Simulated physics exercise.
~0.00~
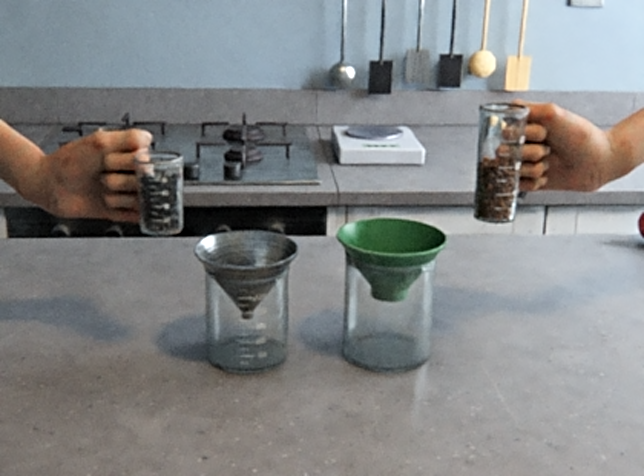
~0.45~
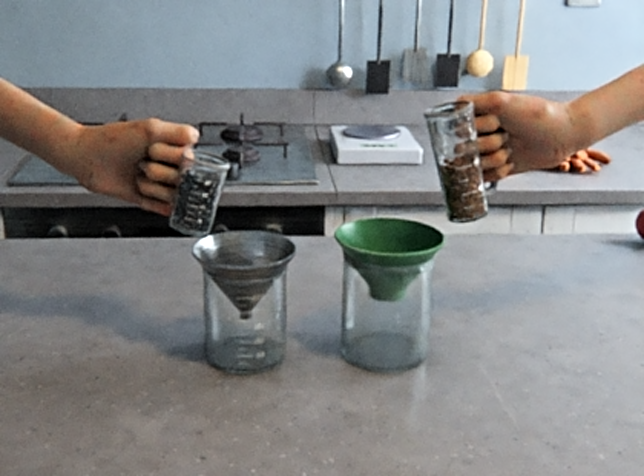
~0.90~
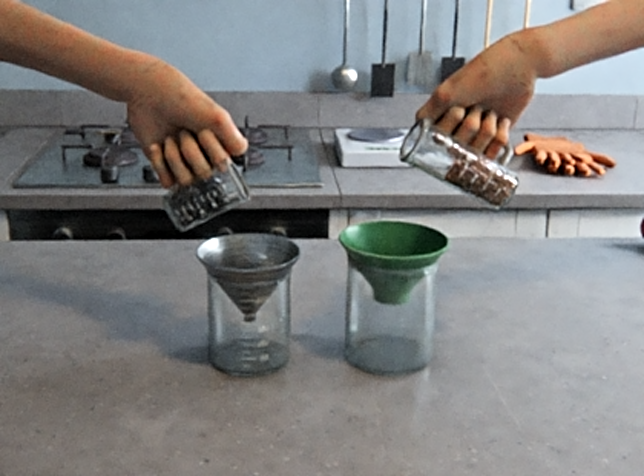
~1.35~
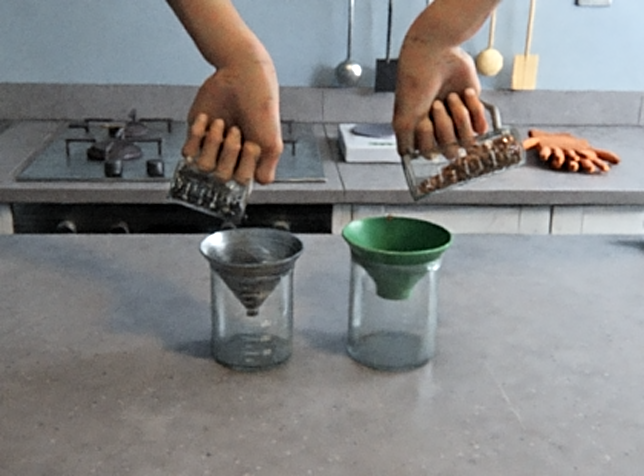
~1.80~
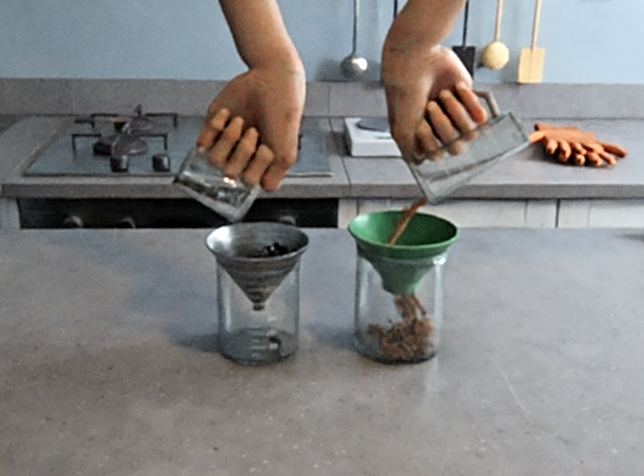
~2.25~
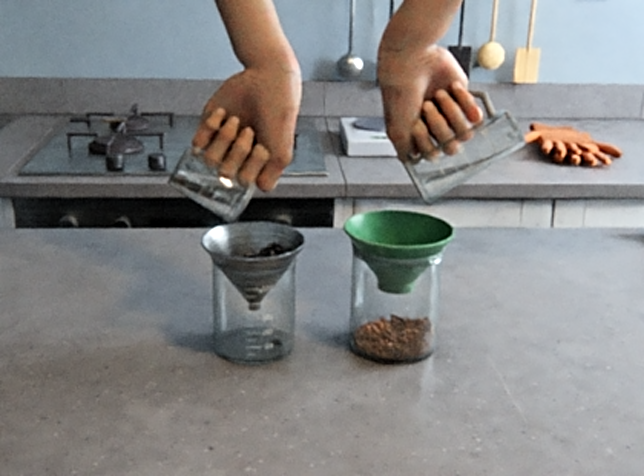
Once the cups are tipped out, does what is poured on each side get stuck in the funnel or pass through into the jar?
On the left, most of the dark pieces stay stuck in the grey funnel, with only a few dropping into the jar. On the right, all the brown bits pass through the green funnel into the jar.
